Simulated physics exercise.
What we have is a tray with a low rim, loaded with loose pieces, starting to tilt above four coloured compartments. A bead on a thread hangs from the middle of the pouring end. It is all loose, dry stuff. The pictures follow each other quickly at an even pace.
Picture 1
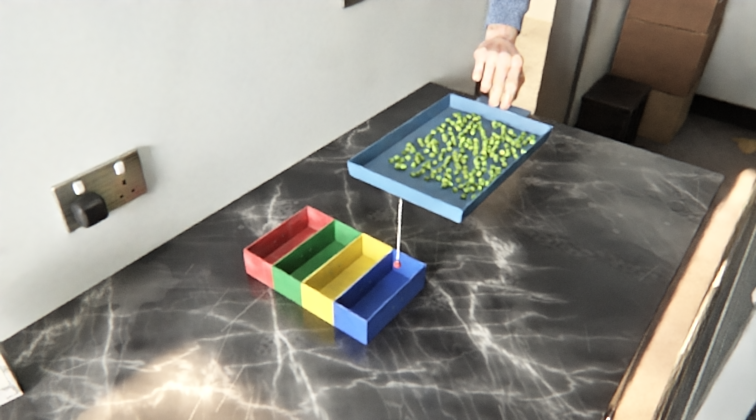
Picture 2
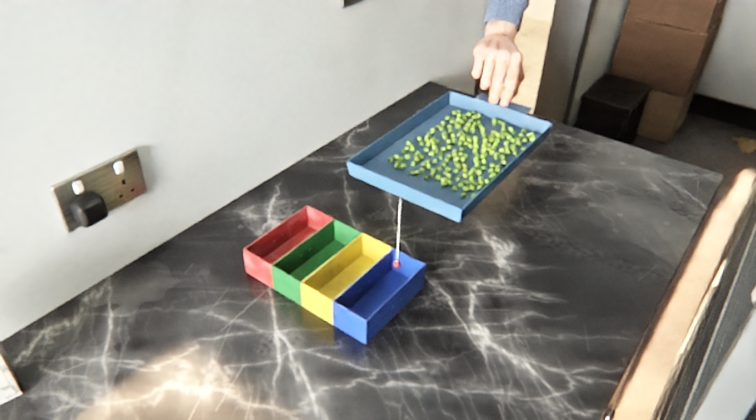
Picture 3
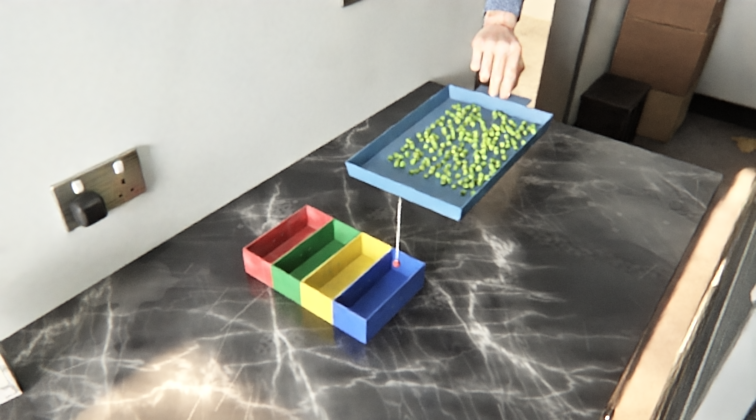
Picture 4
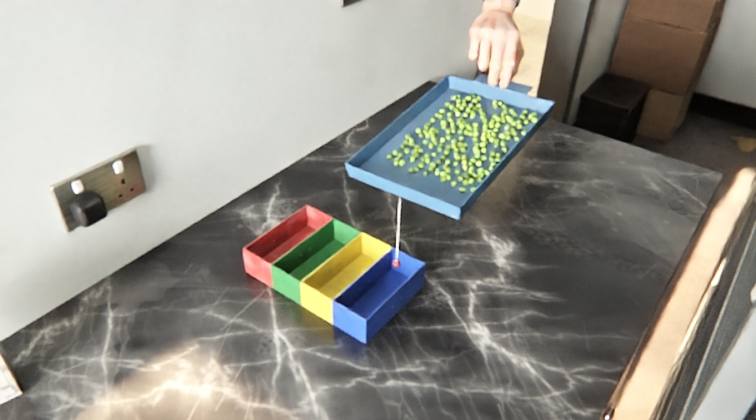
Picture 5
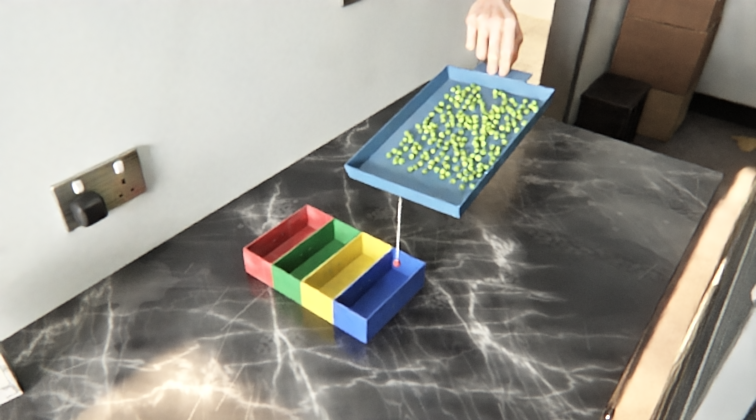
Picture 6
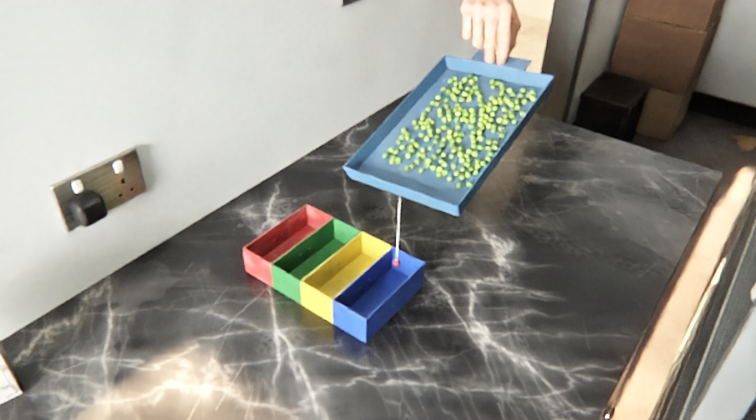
A hand raised the far end of a blue tray of green peas, slanting it more and more toward the red, green, yellow and blue compartments on the dark marble counter, which stayed still.
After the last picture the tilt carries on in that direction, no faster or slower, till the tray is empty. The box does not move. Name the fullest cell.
The yellow cell gets the most.
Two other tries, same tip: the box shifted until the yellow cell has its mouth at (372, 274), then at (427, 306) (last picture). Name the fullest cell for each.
At the first place the green cell, at the second the cell in red.
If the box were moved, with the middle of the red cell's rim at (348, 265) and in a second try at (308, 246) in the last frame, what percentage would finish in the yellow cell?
Near 0 % and 20 %.
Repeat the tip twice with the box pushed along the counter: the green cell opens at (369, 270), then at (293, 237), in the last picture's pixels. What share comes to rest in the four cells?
The first gives 100 %, the second 90 %.
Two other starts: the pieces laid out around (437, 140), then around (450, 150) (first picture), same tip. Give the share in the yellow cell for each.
In turn 70 and 70 in a hundred.
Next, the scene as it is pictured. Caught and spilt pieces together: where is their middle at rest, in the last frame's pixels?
Near (340, 288).
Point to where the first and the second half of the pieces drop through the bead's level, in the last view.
At about (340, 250), then at (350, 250).
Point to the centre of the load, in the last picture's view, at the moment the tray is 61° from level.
Around (378, 174).
Soon after the last picture, tray tipped steeply; nearly all on the tray; a stray few in the yellow cell; a stray few in the green cell; a small part falling or outside the box.
A little later, tray tipped right over; most on the tray; a small part in the yellow cell; a stray few in the green cell; a stray few in the blue cell; a small part falling or outside the box.
Later still, tray tipped past a quarter turn; most in the yellow cell; a small part in the blue cell; a small part in the green cell; a stray few falling or outside the box.
At rest, tray tipped past a quarter turn; most in the yellow cell; a small part in the blue cell; a small part in the green cell; none in the red cell; a stray few outside the box.
